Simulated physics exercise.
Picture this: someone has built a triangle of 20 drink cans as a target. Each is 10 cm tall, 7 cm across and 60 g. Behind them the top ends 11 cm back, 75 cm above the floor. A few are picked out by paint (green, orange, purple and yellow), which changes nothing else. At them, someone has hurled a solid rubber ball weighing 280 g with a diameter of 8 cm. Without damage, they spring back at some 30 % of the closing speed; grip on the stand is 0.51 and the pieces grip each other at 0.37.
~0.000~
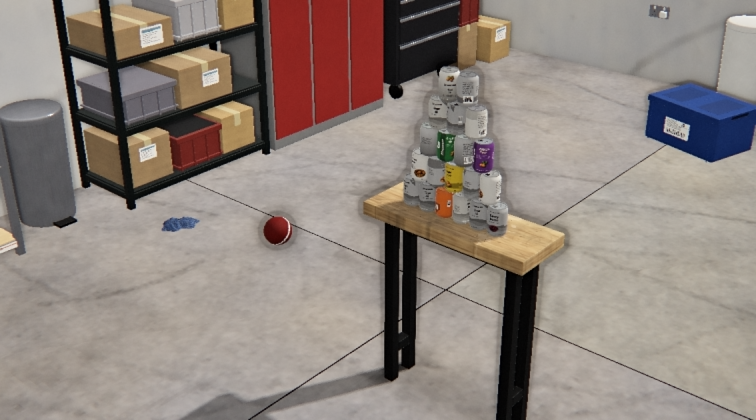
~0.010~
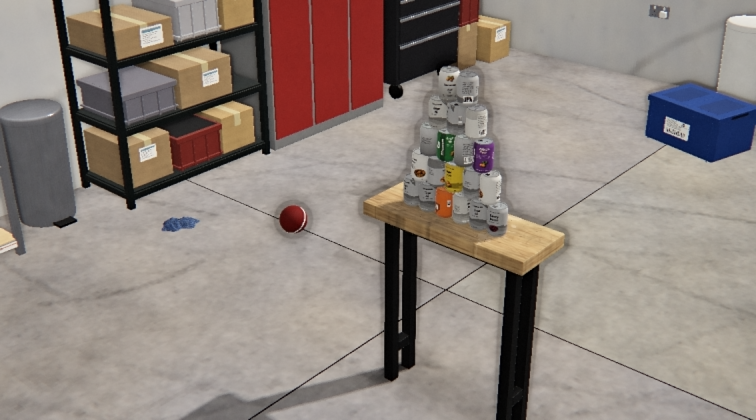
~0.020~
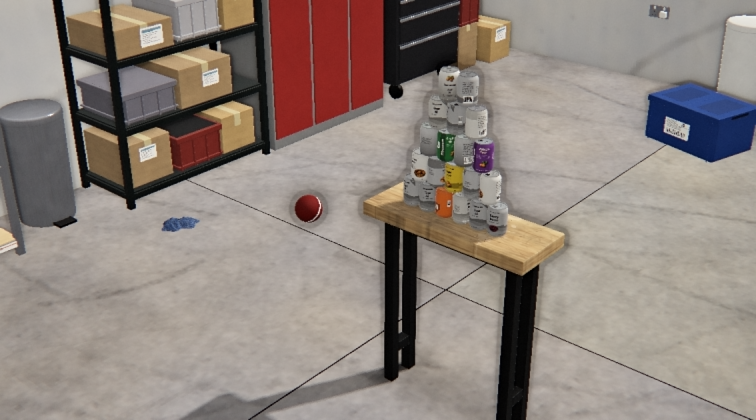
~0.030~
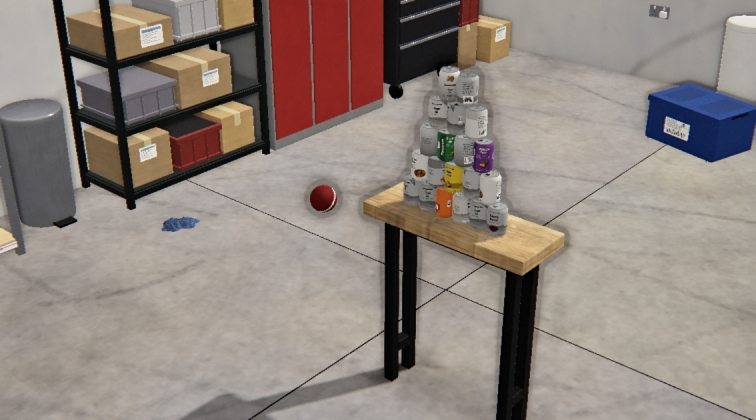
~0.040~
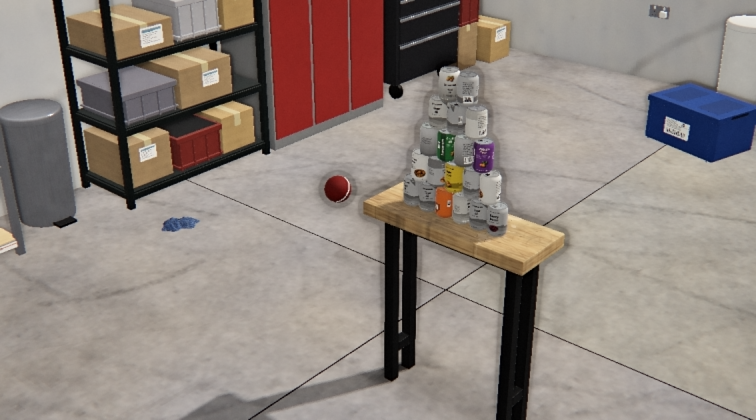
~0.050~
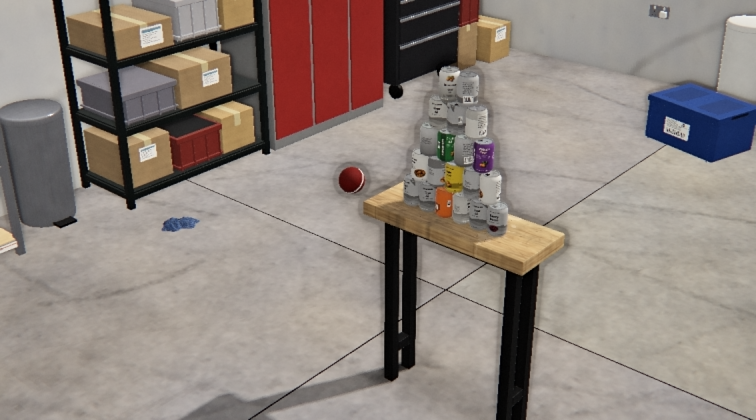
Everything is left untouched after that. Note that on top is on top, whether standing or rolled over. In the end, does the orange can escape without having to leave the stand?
Yes.
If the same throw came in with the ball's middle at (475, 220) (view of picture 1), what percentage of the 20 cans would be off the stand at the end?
40 percent.
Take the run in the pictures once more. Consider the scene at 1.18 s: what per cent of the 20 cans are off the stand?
55 %.
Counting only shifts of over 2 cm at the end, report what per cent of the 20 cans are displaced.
I count 60 % as shifted.
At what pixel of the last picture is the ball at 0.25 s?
Near (505, 110).
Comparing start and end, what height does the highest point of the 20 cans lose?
Roughly 20 centimetres lower at the end.
By 0.25 s, ball still moving; none of the 20 cans off the stand, 12 disturbed; orange can tilted 19°; green can tilted 59°, 39 mm lower.
By 0.52 s, ball still moving; 3 of the 20 cans off the stand; orange can on its side; green can tilted 13°, 66 cm lower.
By 0.85 s, ball still moving; 10 of the 20 cans off the stand; orange can on its side; green can tilted 44°, 91 cm lower.
By 1.18 s, ball still moving; 11 of the 20 cans off the stand; orange can on its side; yellow can on its side.
When it is over (1.3 s), ball rolling away; 11 of the 20 cans off the stand; orange can on its side; yellow can on its side; green can on its side. In pixels of the last frame, middles, orange can near (460, 196), yellow can near (545, 294).
